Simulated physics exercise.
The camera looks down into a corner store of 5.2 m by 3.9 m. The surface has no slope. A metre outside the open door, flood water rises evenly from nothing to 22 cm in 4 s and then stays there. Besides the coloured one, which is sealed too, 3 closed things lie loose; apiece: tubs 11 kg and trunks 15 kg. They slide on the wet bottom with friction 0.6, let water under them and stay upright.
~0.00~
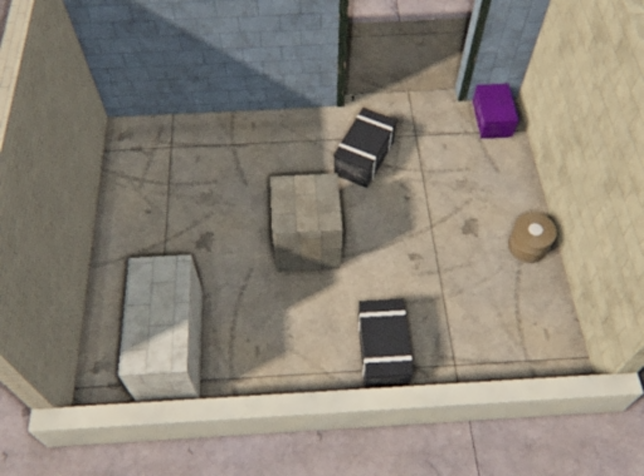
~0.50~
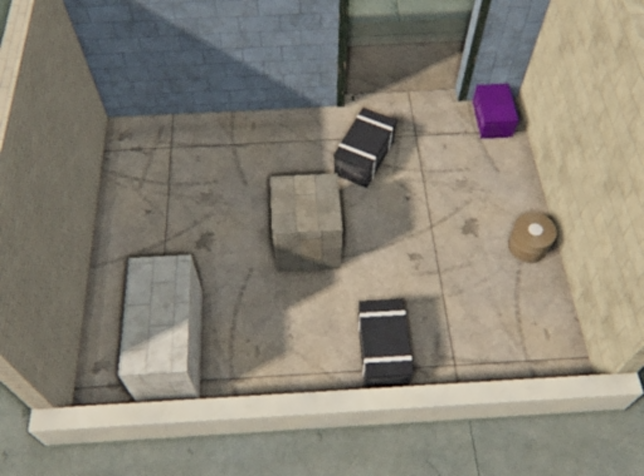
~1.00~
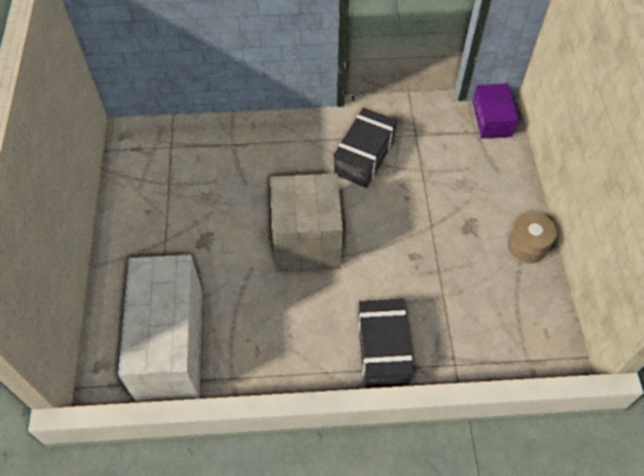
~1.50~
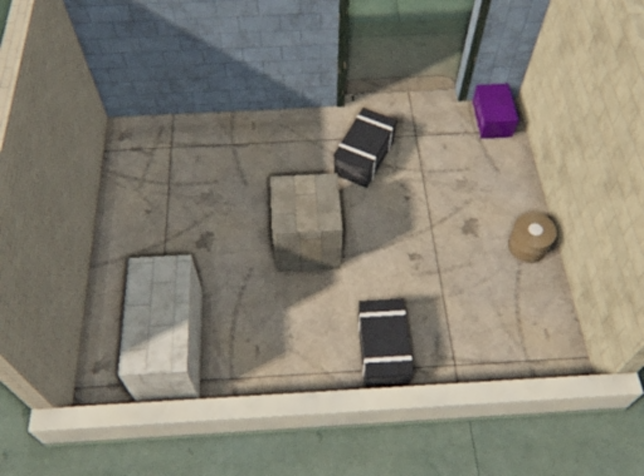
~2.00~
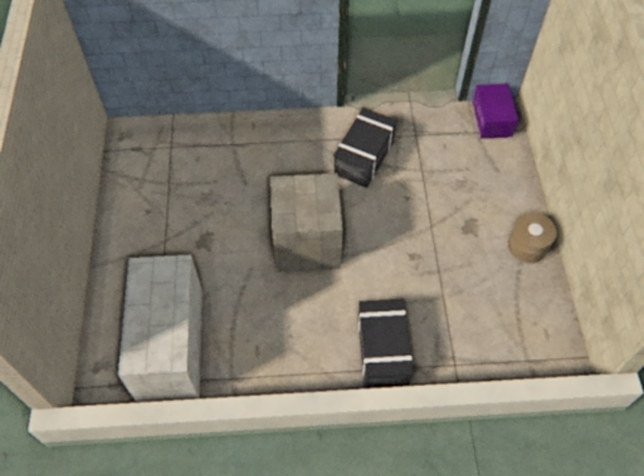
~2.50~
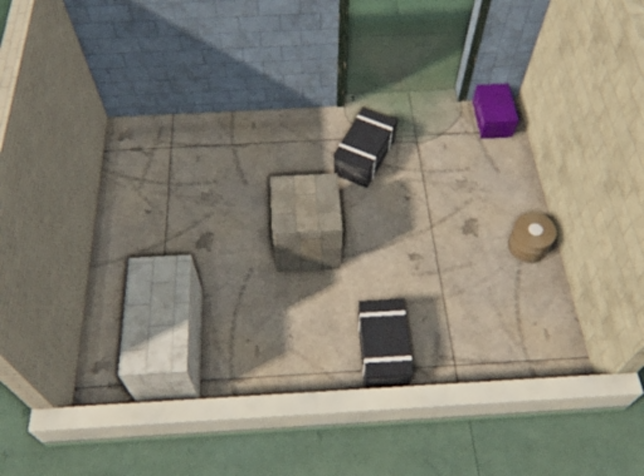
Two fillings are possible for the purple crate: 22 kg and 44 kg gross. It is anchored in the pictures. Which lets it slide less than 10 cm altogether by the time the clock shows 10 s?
For it, the lower weight is enough.
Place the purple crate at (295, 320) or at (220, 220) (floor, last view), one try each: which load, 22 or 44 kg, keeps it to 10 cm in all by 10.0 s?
In turn: It takes the larger; the smaller is enough.
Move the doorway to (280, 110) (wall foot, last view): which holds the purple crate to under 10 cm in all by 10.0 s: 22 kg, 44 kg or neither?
In that case the lower weight is enough.
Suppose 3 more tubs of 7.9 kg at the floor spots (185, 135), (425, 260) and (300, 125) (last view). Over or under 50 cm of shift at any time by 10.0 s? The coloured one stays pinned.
In turn: Short of it, over, less.
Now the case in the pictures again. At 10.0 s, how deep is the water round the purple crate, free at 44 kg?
Roughly 8 cm.
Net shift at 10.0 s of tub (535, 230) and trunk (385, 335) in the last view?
In that order: 150 cm, 200 cm.
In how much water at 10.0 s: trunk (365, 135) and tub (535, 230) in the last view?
About 6 and 15 cm.
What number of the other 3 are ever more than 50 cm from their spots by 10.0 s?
That makes 2.
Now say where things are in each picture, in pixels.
The purple crate at (497, 102) rests on the ground; 0.0 m2 under water; 0 of 4 have shifted, in the first frame.
The purple crate at (497, 102) rests on the ground; 0.0 m2 under water; 0 of 4 have shifted, in the second frame.
The purple crate at (497, 102) rests on the ground; 0.0 m2 under water; 0 of 4 have shifted, in the third frame.
The purple crate at (497, 102), on the bottom; water covers 0.0 m2; 0 of 4 have shifted, in the fourth frame.
The purple crate at (497, 102) rests on the ground; water covers 0.0 m2; 0 of 4 have shifted, in the fifth frame.
The purple crate at (497, 102), on the bottom; water covers 0.7 m2; 0 of 4 have shifted, in the sixth frame.
After 3.5 s the purple crate would be 0 cm from its start with 22 kg and 0 cm from its start with 44 kg; 0 cm of water round it then.
After 4.5 s the purple crate would be 0 cm from its start with 22 kg and 0 cm from its start with 44 kg; 1 cm of water round it then.
After 7.0 s the purple crate would be 0 cm from its start with 22 kg and 0 cm from its start with 44 kg; 4 cm of water round it then.
After 10.0 s the purple crate would be 0 cm from its start with 22 kg and 0 cm from its start with 44 kg; 8 cm of water round it then.
